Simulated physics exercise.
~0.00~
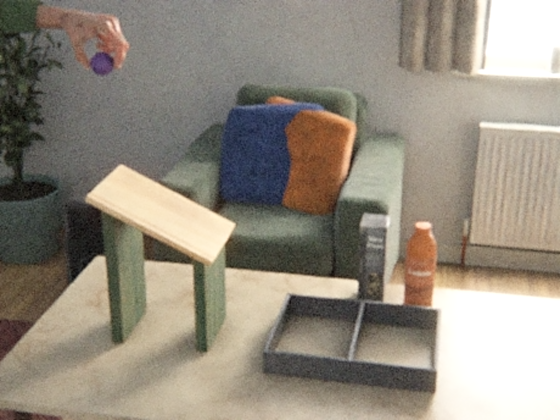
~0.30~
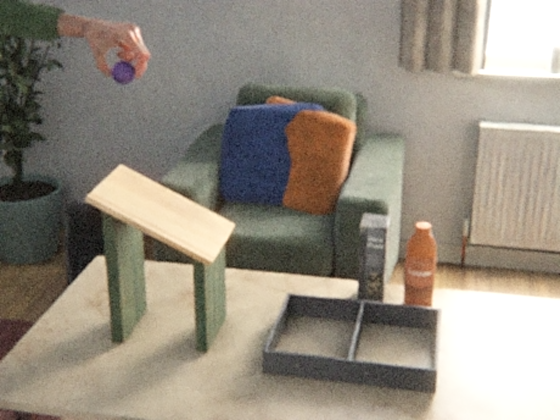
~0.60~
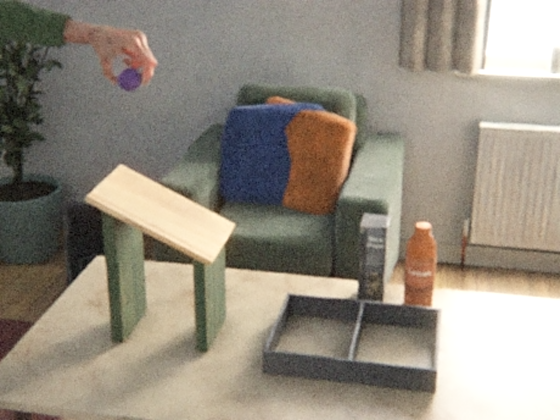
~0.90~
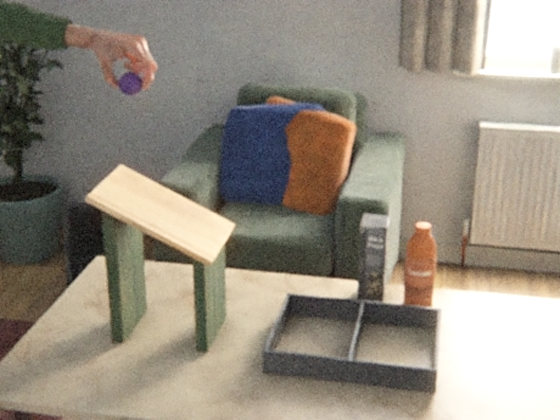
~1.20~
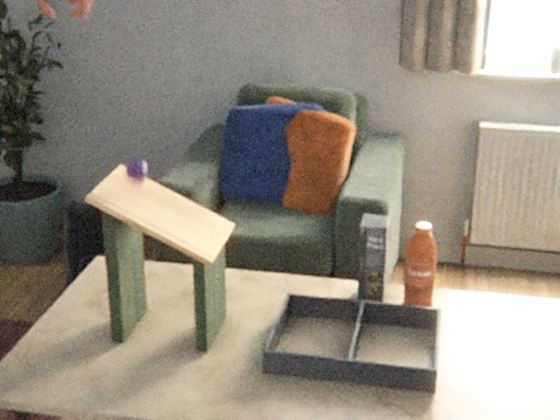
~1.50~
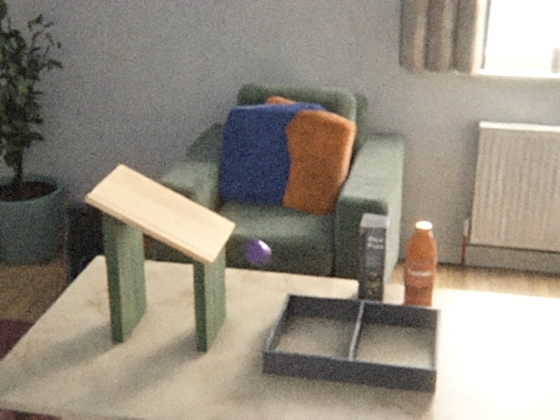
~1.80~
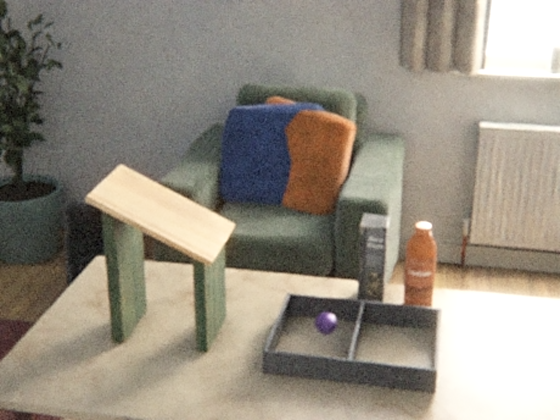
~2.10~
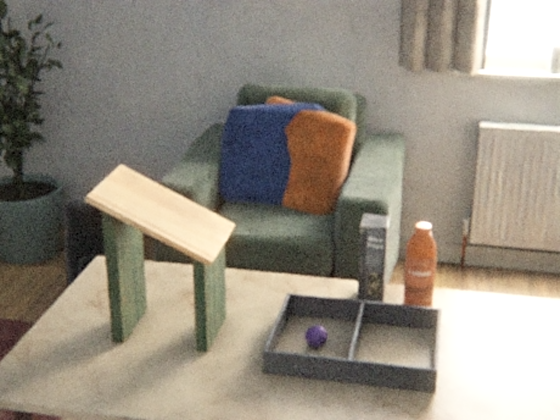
A hand held a small purple ball above a sloping wooden board, shifted it slightly right, and let go; it travelled down the board, flew off the lower end, and settled in the tray's left compartment while the carton and orange bottle stayed put.
